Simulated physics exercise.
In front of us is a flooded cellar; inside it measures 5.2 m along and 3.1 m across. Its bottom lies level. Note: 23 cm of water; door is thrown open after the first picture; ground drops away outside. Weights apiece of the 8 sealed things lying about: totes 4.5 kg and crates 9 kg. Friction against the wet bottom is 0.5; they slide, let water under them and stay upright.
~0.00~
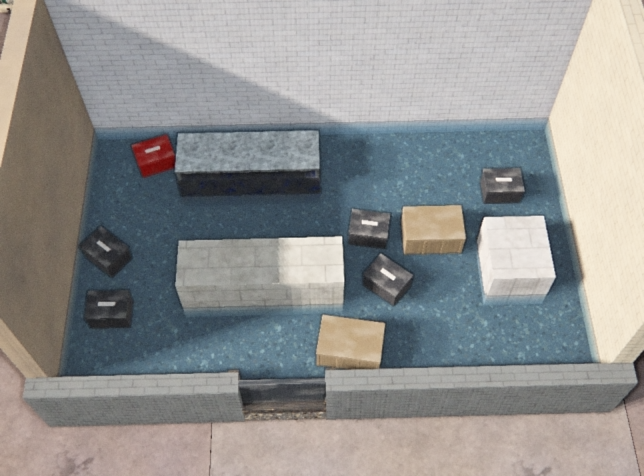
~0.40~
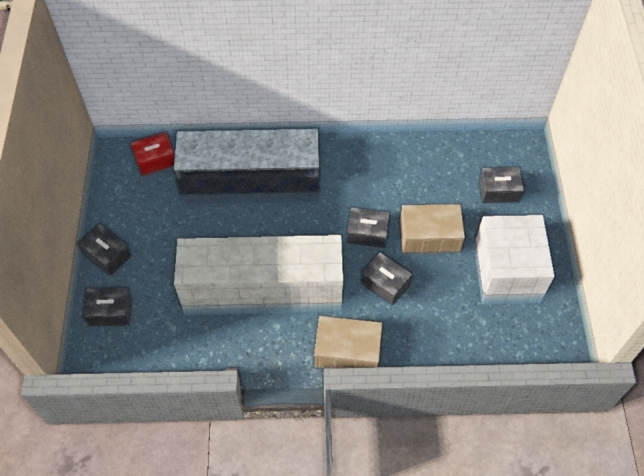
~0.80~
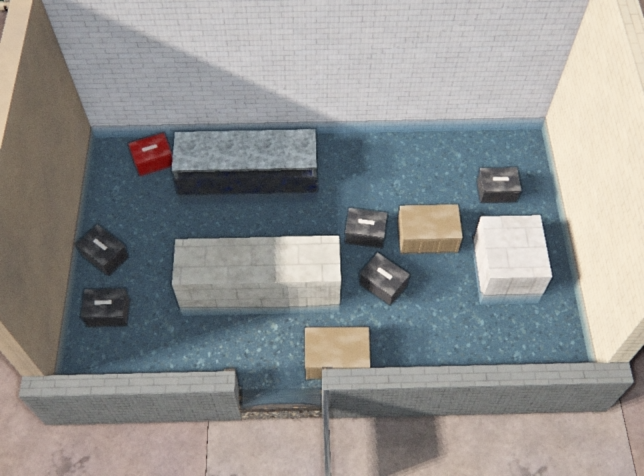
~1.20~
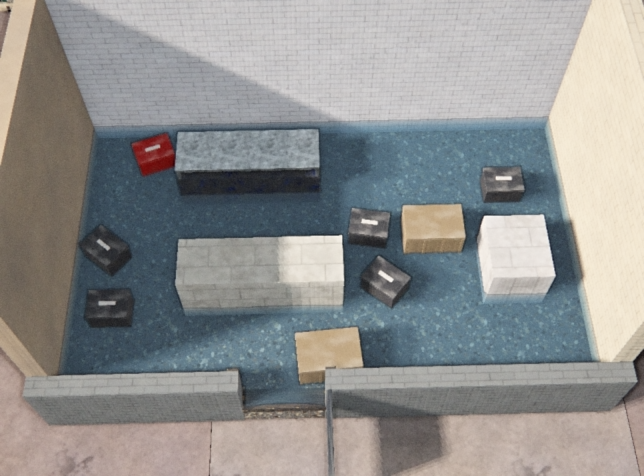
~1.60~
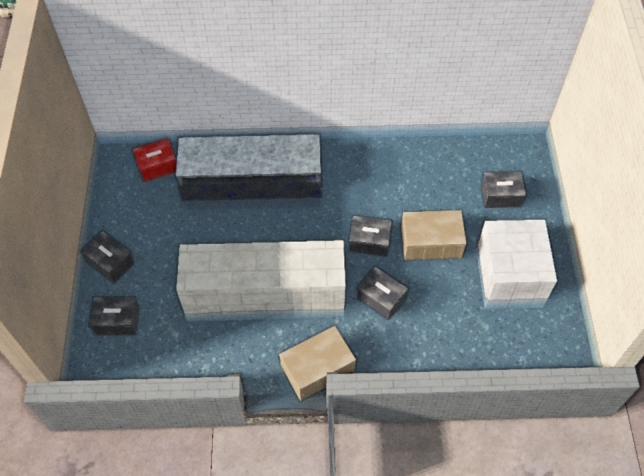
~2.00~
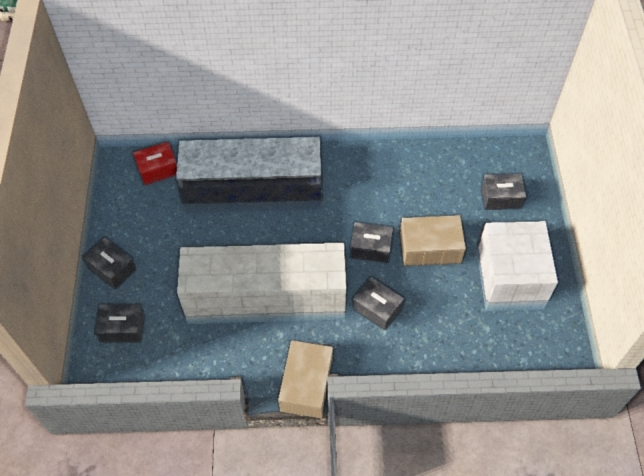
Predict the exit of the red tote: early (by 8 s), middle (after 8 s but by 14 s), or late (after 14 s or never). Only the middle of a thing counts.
Late.
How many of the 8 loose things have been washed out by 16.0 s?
6 in total.
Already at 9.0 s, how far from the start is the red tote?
40 cm, give or take.
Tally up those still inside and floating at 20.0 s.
Count: 2.
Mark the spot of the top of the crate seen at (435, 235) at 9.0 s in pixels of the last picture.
I'd put it somewhere near (405, 303).
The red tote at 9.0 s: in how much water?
I'd put it at about 18 cm.
After 4.0 s the red tote is near (151, 175), 0.2 m from its start, afloat; 1 of 8 are out; 7 afloat.
After 9.0 s the red tote is near (143, 193), 0.4 m from its start, afloat; 3 of 8 are out; 5 afloat.
After 16.0 s the red tote is near (134, 230), 0.9 m from its start, afloat; 6 of 8 are out; 2 afloat.
After 20.0 s the red tote is near (125, 258), 1.2 m from its start, afloat; 6 of 8 are out; 2 afloat.
